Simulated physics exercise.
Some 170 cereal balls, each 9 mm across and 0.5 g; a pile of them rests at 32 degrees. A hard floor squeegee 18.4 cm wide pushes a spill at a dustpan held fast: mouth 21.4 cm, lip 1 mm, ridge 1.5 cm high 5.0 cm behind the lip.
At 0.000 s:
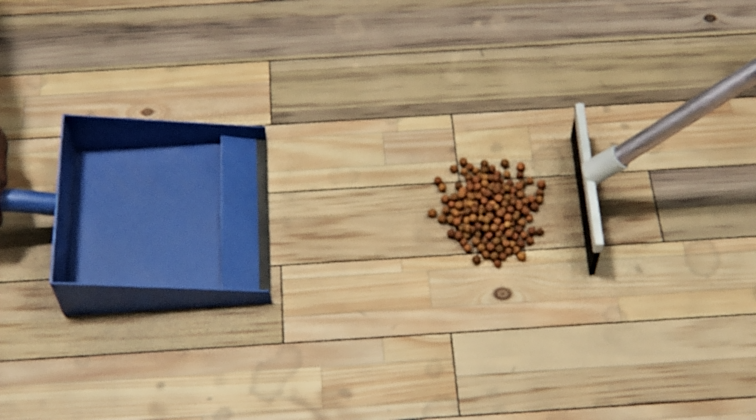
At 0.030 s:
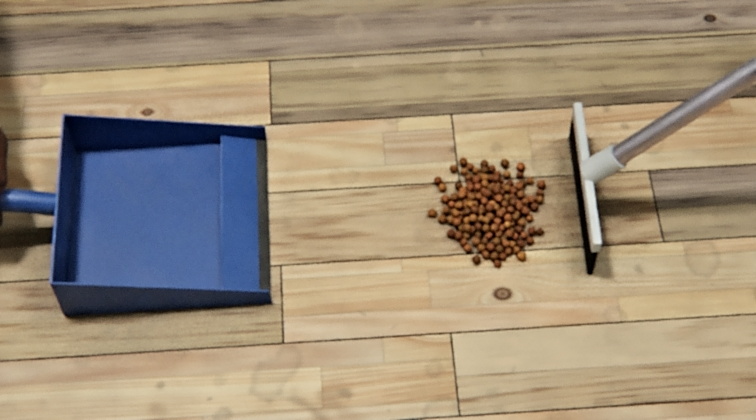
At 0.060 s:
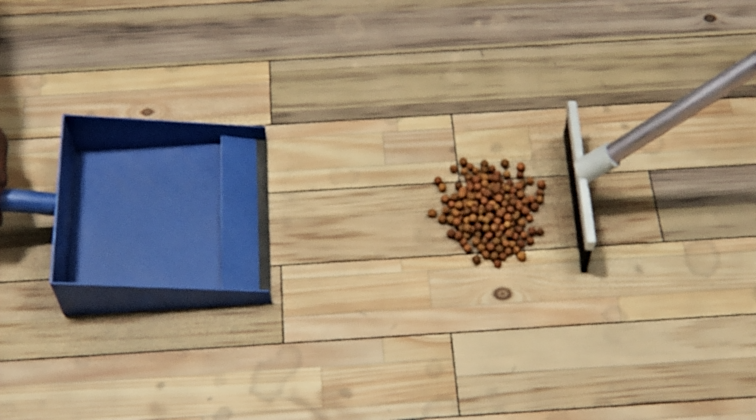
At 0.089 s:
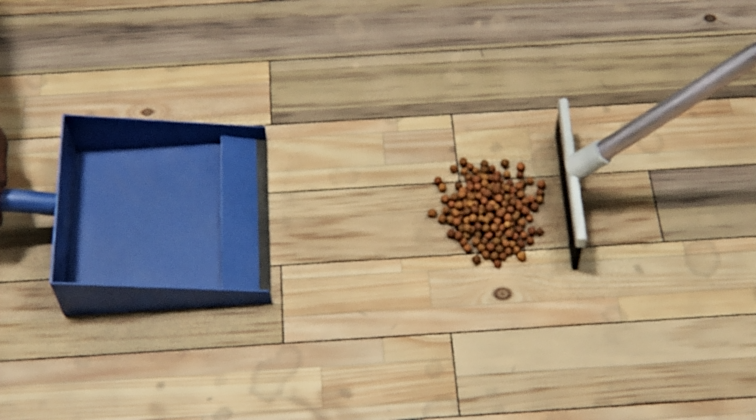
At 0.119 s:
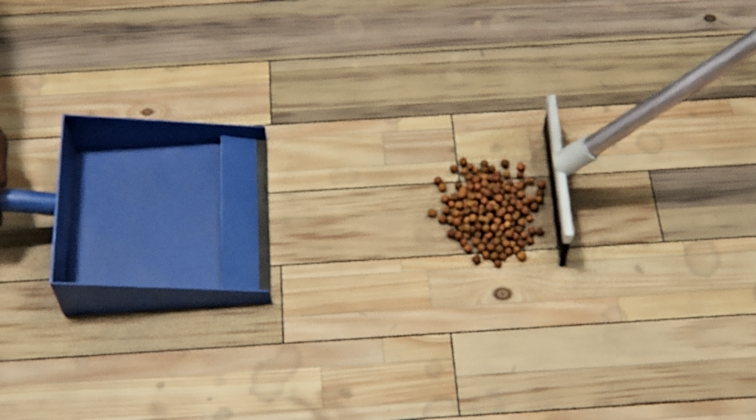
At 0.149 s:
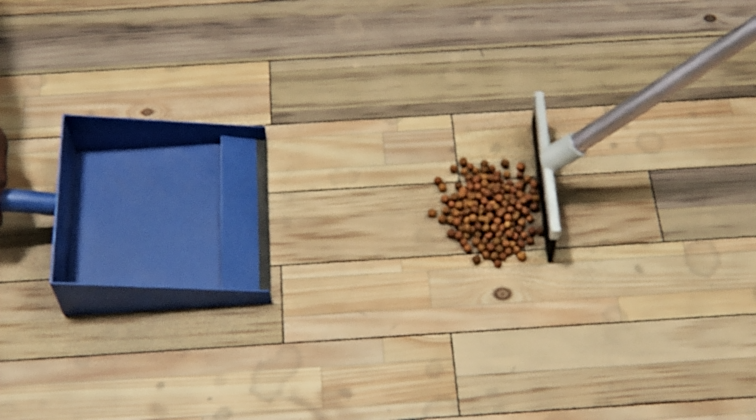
A squeegee on a pale pole slid left across the wooden floor until its blade touched the edge of a pile of small brown balls, while a blue dustpan stayed still at left.
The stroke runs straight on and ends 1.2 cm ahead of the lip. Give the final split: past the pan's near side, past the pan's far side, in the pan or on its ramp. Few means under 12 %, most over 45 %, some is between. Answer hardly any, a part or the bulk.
Near side: Hardly any, far side: A part, pan: A part.
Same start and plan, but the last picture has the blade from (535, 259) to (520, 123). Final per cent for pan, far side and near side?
Pan 50, far 5, near 10.
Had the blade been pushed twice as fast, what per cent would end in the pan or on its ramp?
Then about 25 per cent.
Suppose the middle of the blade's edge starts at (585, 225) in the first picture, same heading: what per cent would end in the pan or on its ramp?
About 30 per cent.
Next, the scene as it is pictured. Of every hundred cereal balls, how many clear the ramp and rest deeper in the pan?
About 0 per cent.
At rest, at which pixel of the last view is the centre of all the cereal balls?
Around (271, 184).
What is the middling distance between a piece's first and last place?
About 26 cm.
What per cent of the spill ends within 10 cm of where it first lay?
Some 30 per cent.
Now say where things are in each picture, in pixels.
The first frame shows blade from (598, 247) to (579, 112), moved 0.0 cm, 0 of the pieces shifted so far; middle of the pieces at (492, 205); pan at (152, 225).
The second frame shows blade from (596, 246) to (577, 112), moved 0.2 cm, 0 of the pieces shifted so far; middle of the pieces at (492, 205).
The third frame shows blade from (590, 245) to (571, 110), moved 0.9 cm, 0 of the pieces shifted so far; middle of the pieces at (492, 205).
The fourth frame shows blade from (580, 242) to (562, 108), moved 1.9 cm, 0 of the pieces shifted so far; middle of the pieces at (492, 205).
The fifth frame shows blade from (568, 238) to (550, 104), moved 3.3 cm, 0 of the pieces shifted so far; middle of the pieces at (492, 205).
The sixth frame shows blade from (555, 234) to (538, 101), moved 4.7 cm, 4 of the pieces shifted so far; middle of the pieces at (492, 205); pan at (152, 225). The blade's pace is about 0.48 m/s, heading 24 degrees away from the viewer's side.
Then, at 0.47 s, middle of the blade 17 cm from the lip; 0 % over the lip, far side 5 %, near side 0 %.
After 0.69 s, middle of the blade 7 cm from the lip; 0 % over the lip, far side 20 %, near side 0 %.
After 1.02 s, middle of the blade 2 cm from the lip; 20 % over the lip, far side 25 %, near side 0 %.
By 1.4 s all is still; near side 0 %, far side 25 %, pan 20 %, in front of the lip or behind the blade 55 %.
